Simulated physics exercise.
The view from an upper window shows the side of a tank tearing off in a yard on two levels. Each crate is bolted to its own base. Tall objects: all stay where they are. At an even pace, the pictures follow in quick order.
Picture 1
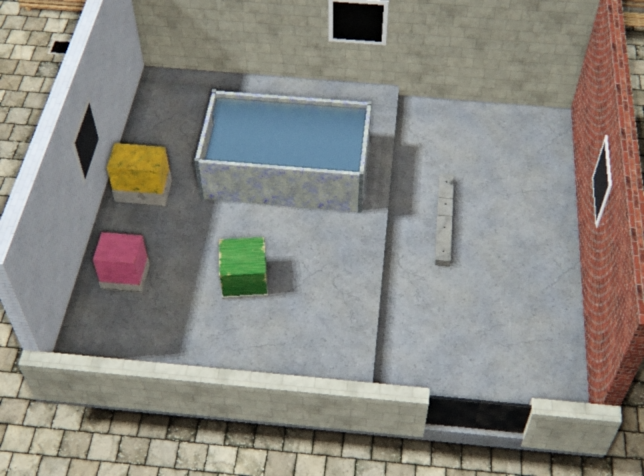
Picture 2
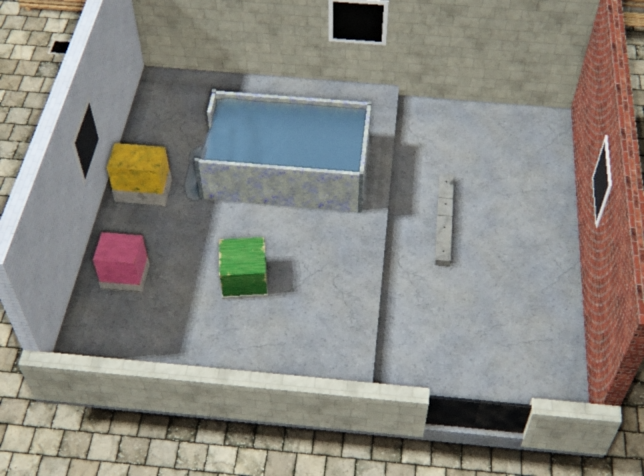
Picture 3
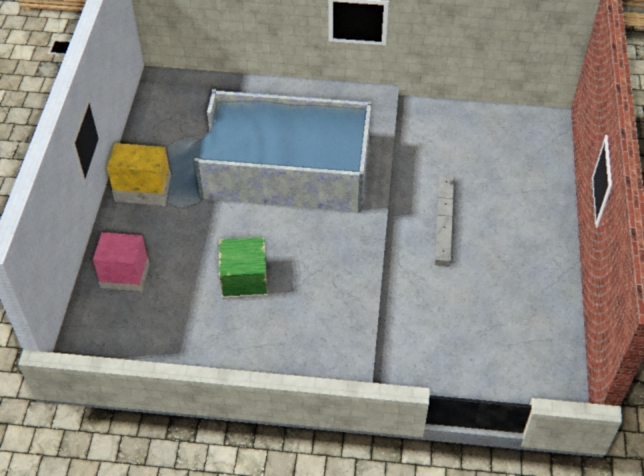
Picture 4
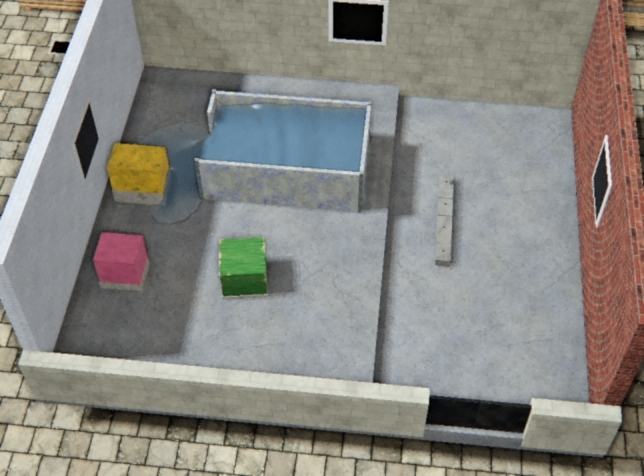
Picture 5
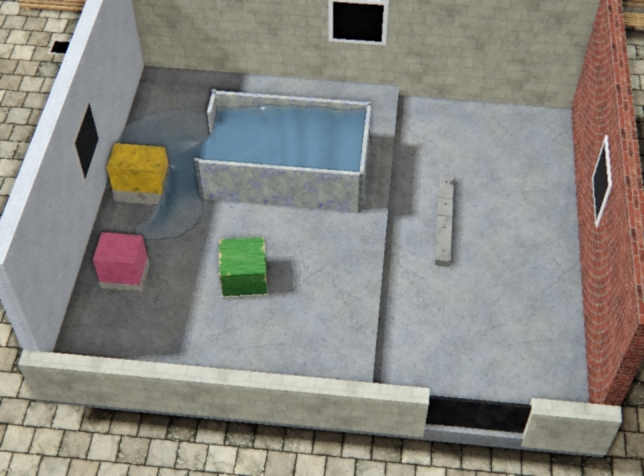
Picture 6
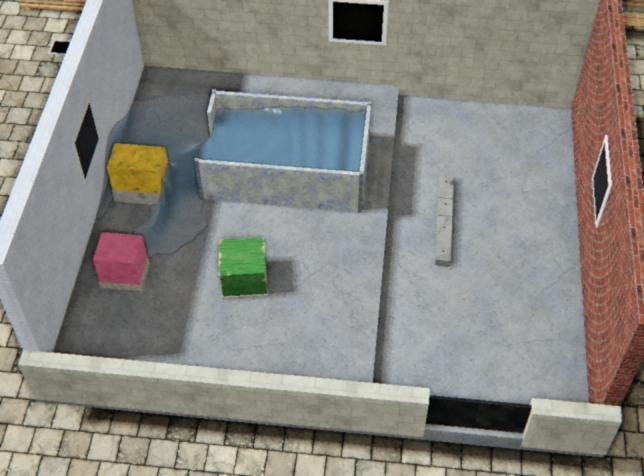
Walled yard on two levels, with water pouring from a tank's open left side and spreading around a yellow-topped block.
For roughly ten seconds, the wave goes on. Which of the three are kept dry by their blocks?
Outcome: The pink crate is exposed. The yellow crate is exposed. The green crate is exposed.
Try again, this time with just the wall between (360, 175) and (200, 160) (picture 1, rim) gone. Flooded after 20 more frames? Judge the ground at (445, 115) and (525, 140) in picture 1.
Waterless, waterless.
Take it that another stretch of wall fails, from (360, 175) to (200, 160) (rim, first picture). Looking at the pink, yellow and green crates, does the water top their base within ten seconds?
Result: Pink is swamped; yellow is not reached; green is swamped.
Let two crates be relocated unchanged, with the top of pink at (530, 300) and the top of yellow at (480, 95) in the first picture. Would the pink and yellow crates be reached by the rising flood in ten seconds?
Outcome - pink is not reached, yellow is not reached.
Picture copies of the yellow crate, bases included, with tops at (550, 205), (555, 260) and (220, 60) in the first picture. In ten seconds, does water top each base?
Listed in turn: Clear / clear / overtopped.
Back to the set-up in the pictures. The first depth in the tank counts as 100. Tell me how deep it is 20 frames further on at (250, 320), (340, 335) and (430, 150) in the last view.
In order: About 2, 2 and 2 in a hundred.
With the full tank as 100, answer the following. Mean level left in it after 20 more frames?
It comes to some 38 percent.
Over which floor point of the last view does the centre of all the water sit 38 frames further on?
Somewhere around (294, 193) in the last view.
A moment on, water covers 15 % of the floor; the pink crate water round its plinth, the yellow crate water round its plinth, the green crate water round its plinth.
Next, water covers 30 % of the floor; the pink crate water round its plinth, the yellow crate water round its plinth, the green crate water round its plinth.
Then, water covers 50 % of the floor; the pink crate water round its plinth, the yellow crate water round its plinth, the green crate water round its plinth.
Later, water covers 85 % of the floor; the pink crate water round its plinth, the yellow crate water round its plinth, the green crate water round its plinth.
In the end, water covers 95 % of the floor; the pink crate was topped, the yellow crate was topped, the green crate was topped.
